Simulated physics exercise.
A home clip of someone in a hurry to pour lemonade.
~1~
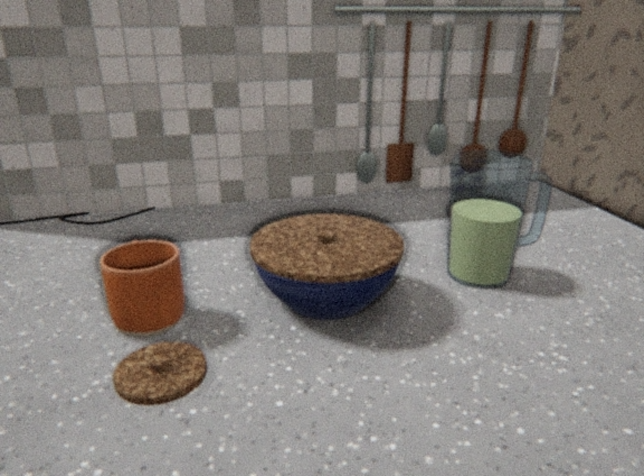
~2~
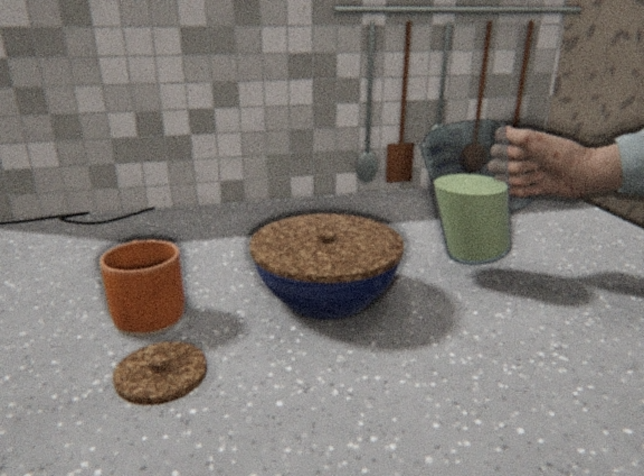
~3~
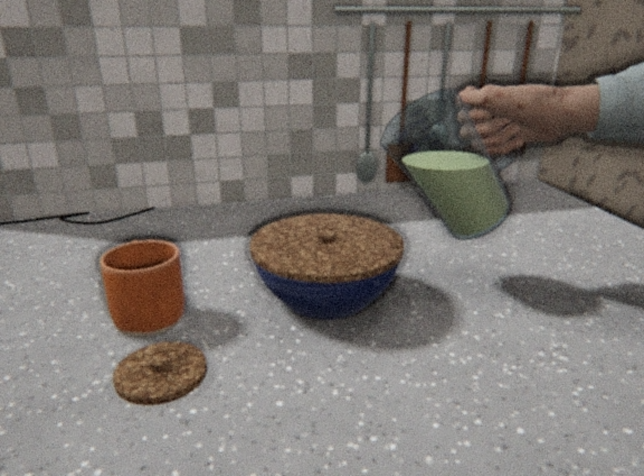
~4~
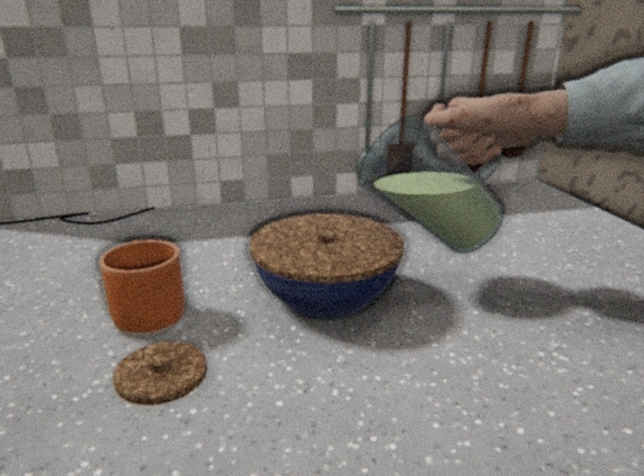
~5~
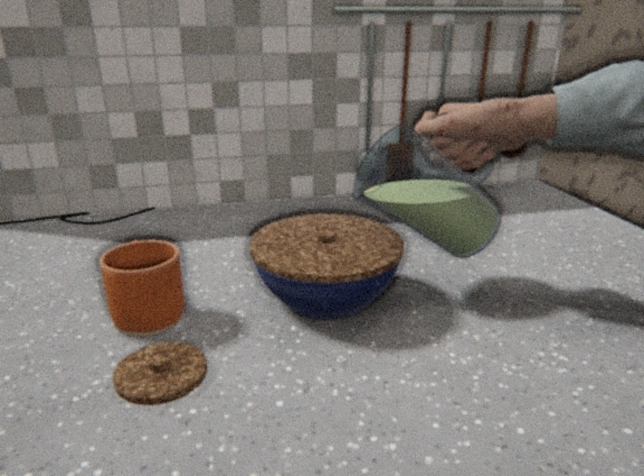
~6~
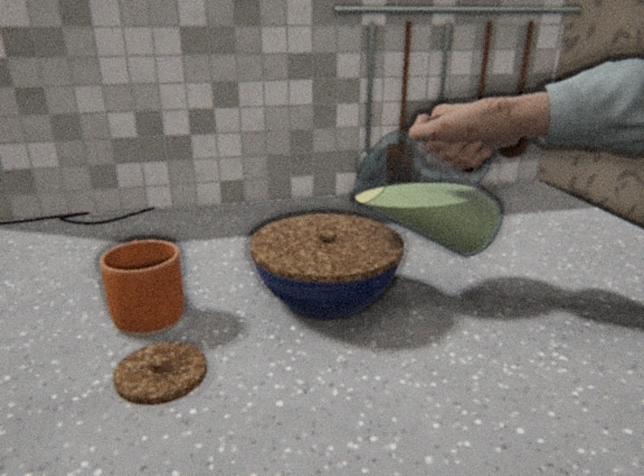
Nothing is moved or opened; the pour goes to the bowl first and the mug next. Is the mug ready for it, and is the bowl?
Left, the mug takes it in; right, the bowl sheds it on the top.
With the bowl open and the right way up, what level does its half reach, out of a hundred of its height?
Roughly 35 per cent.
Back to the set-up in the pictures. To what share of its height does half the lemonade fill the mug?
I make it 65 per cent.
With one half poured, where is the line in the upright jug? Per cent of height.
I make it 30 per cent.
Soon after, it hits the lid of the bowl and runs off.
Later, the lemonade goes into the mug.
In the end, the bowl is empty, in a puddle; the mug has its share inside.
